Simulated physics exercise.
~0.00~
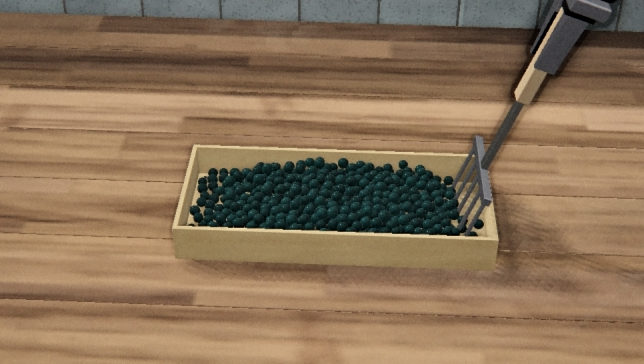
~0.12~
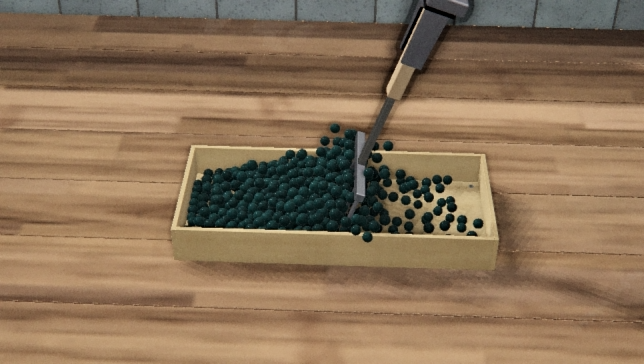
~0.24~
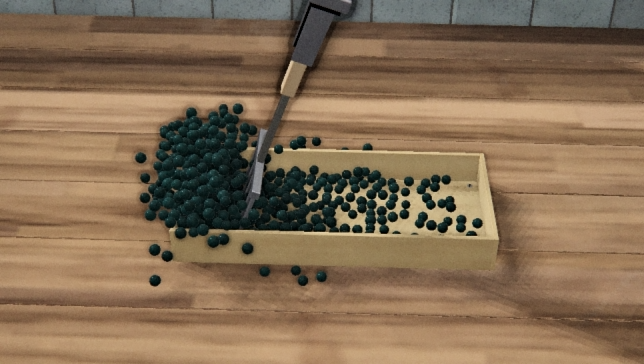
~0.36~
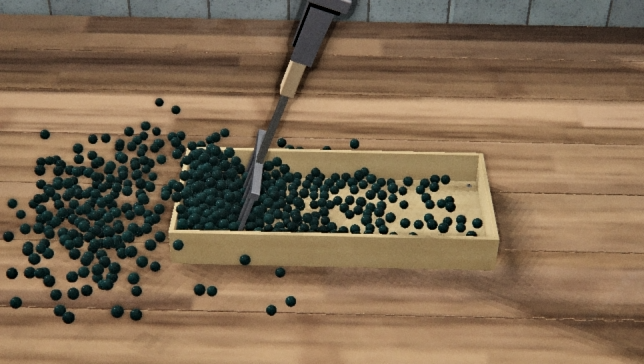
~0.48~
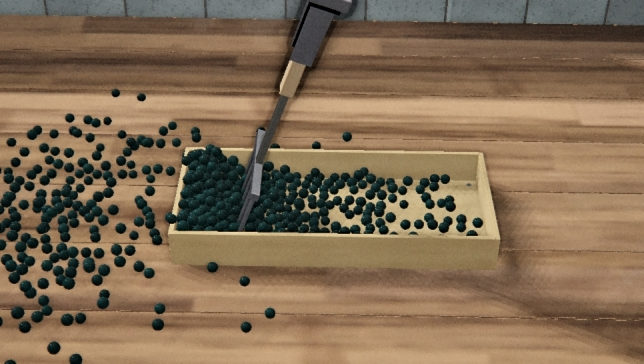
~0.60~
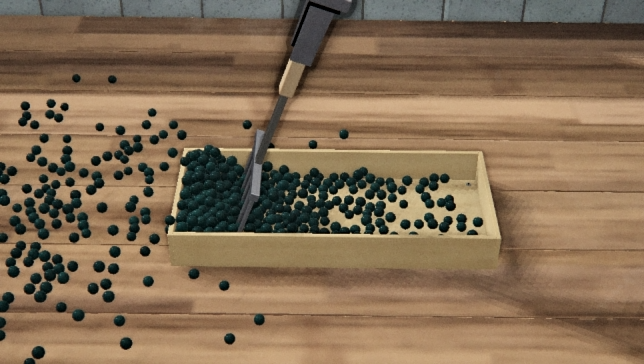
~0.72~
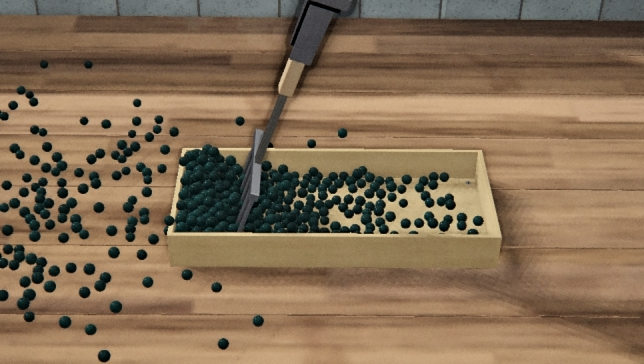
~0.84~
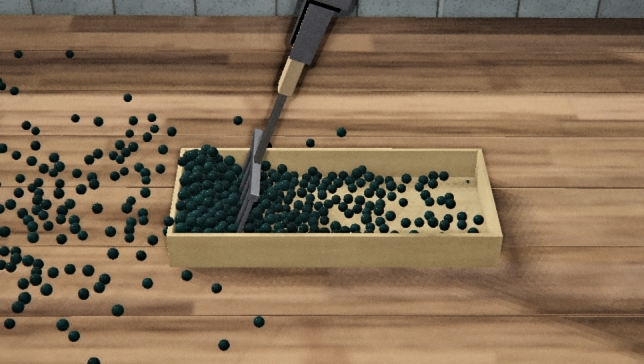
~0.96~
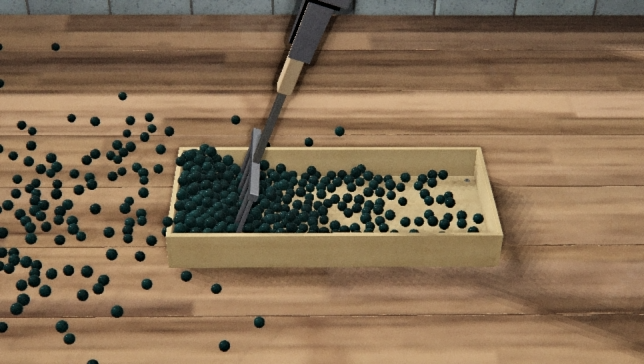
Fork on a robot arm raking dark green beads leftward through a trough, spilling many across the wooden table, then stopping inside.
